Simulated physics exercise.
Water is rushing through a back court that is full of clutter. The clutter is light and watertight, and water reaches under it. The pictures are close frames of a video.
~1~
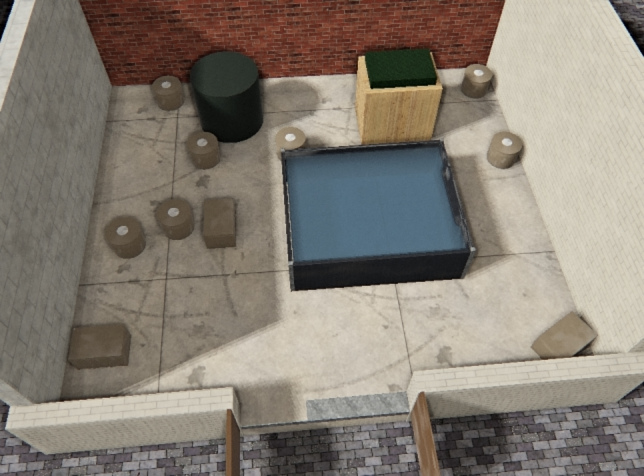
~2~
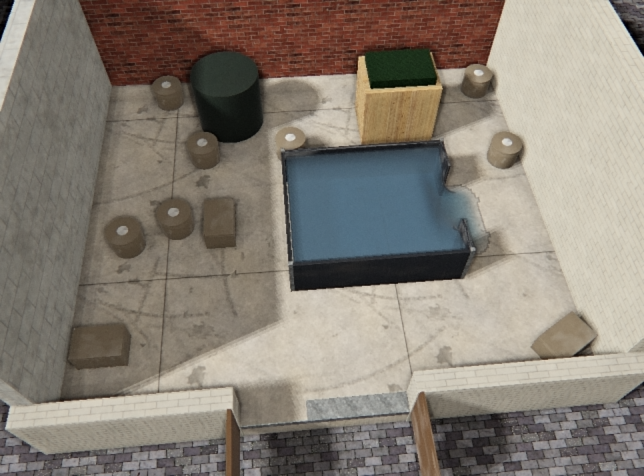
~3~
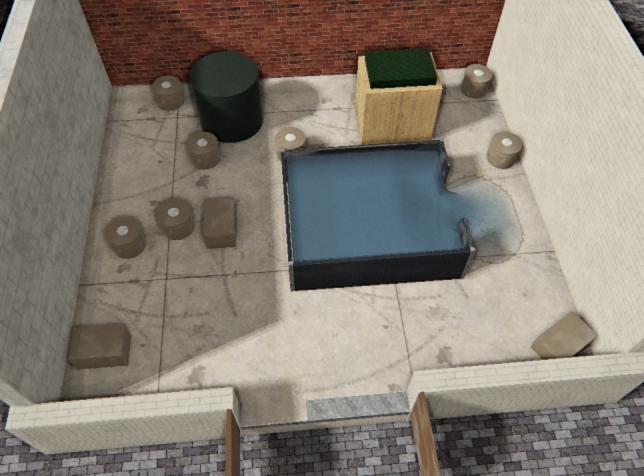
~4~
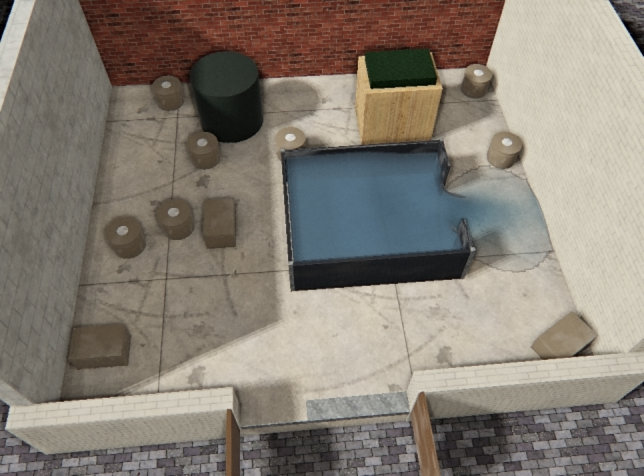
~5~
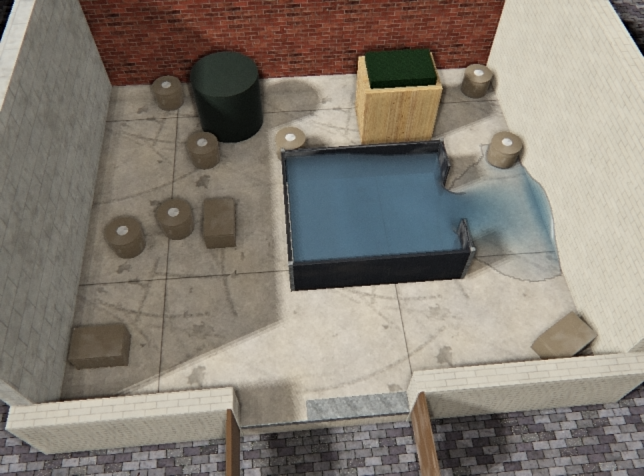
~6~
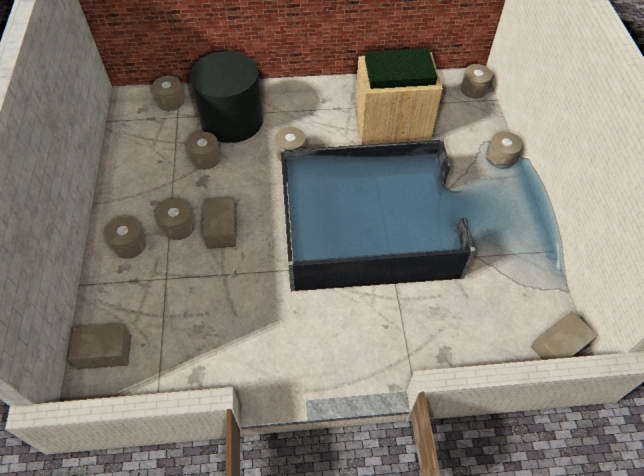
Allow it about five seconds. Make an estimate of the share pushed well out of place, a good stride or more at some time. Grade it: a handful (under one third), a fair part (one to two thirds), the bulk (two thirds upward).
A handful.
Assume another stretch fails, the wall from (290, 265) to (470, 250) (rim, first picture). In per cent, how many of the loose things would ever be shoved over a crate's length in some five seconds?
I'd put it around 20 percent.
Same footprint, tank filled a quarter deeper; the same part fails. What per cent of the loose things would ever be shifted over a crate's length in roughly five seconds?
Near 30 per cent of the loose things.
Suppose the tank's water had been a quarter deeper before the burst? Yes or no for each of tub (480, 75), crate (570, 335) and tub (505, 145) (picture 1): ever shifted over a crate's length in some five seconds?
One: Passed the mark. Two: Passed the mark. Three: Passed the mark.
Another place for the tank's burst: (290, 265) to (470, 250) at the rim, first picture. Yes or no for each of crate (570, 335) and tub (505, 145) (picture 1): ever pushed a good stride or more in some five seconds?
Covered that distance; covered that distance.
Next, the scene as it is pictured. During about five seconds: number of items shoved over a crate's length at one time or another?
By my reckoning the answer is 3.
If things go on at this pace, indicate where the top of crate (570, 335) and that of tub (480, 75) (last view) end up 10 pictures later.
Roughly (507, 346) for the first, roughly (457, 58) for the second.
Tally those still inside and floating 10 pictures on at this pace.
The answer is 1.
A moment on, 0 of 10 are well off their spots; 0 afloat.
Next, 2 of 10 are well off their spots; 1 afloat.
Later, 3 of 10 are well off their spots; 1 afloat.
In the end, 3 of 10 are well off their spots, and 3 have been at some point; 1 afloat.
